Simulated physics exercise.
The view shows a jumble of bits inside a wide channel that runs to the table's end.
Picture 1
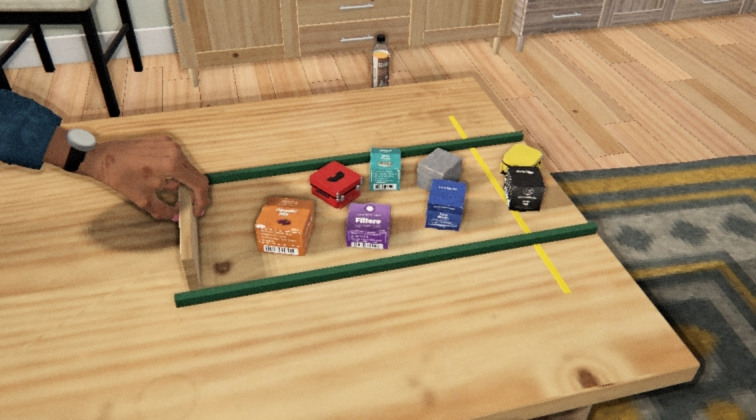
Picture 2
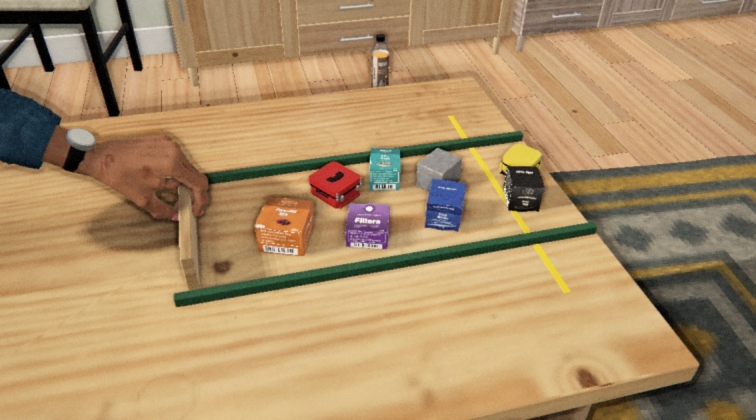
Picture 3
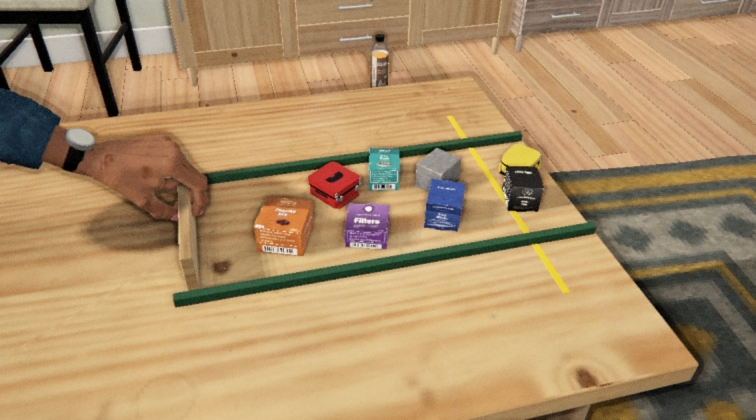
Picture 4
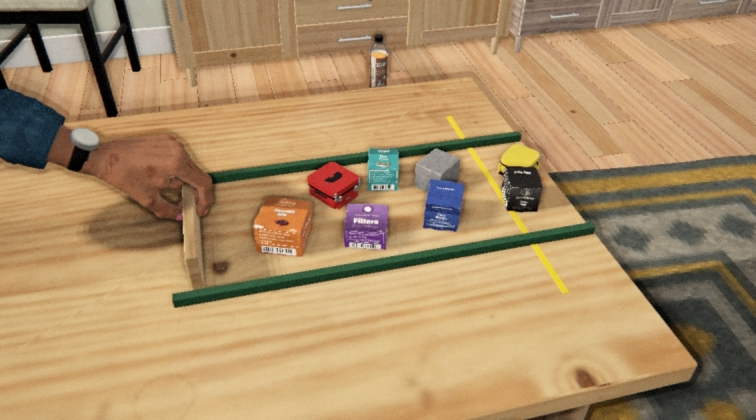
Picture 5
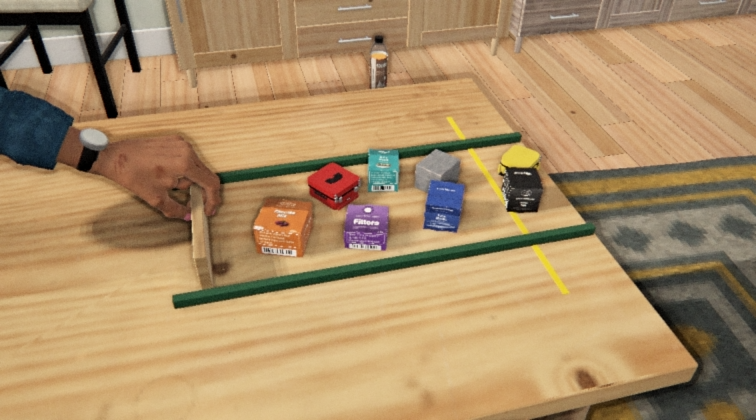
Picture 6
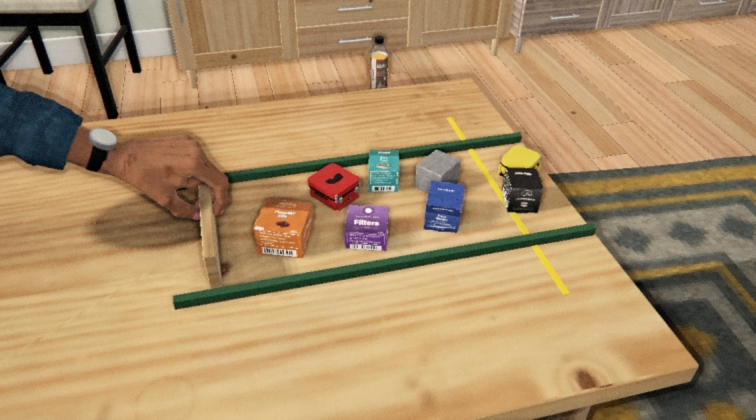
A wooden board held upright by a hand slid slightly to the right between two green strips, while the colourful boxes and cases ahead of it stayed where they were on the table.
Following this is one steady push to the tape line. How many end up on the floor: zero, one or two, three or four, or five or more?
Three up to four drop.
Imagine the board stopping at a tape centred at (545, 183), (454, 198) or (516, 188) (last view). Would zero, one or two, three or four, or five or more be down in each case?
More than four; one to two; 5 or more.
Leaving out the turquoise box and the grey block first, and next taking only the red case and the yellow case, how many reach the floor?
First try 2, second try 2.
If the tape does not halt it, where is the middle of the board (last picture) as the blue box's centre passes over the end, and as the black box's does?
Its middle is around (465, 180) and around (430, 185).
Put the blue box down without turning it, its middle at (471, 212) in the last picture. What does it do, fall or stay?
The answer: It ends up below.
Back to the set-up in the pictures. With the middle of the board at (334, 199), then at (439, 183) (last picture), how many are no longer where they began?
So far 5, and 7 at the second.
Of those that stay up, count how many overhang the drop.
The number is 3.
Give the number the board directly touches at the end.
Count recorded: 2.
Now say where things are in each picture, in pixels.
Yellow case (521, 164); black box (524, 189); grey block (439, 172); board (189, 219); tape (500, 189), in the first frame.
Black box (523, 189); blue box (445, 205), in the second frame.
Grey block (438, 172); turquoise box (384, 169), in the third frame.
Yellow case (519, 164); purple box (367, 226), in the fourth frame.
Black box (522, 190); board (200, 218), in the fifth frame.
Yellow case (520, 165); black box (522, 190); grey block (438, 174); board (209, 217); tape (498, 191), in the sixth frame.
A little later, none off yet; yellow case at rest near (520, 165); black box at rest near (522, 190); grey block at rest near (438, 174).
Next, none off yet; yellow case at rest near (520, 165); black box moving near (525, 189); grey block moving near (447, 175).
Later still, one off so far; yellow case shifted a little near (528, 160); black box on its side near (590, 221); grey block shifted well along near (509, 171).
When it is over, the number that fall off is three or four; down, blue box, black box and yellow case.
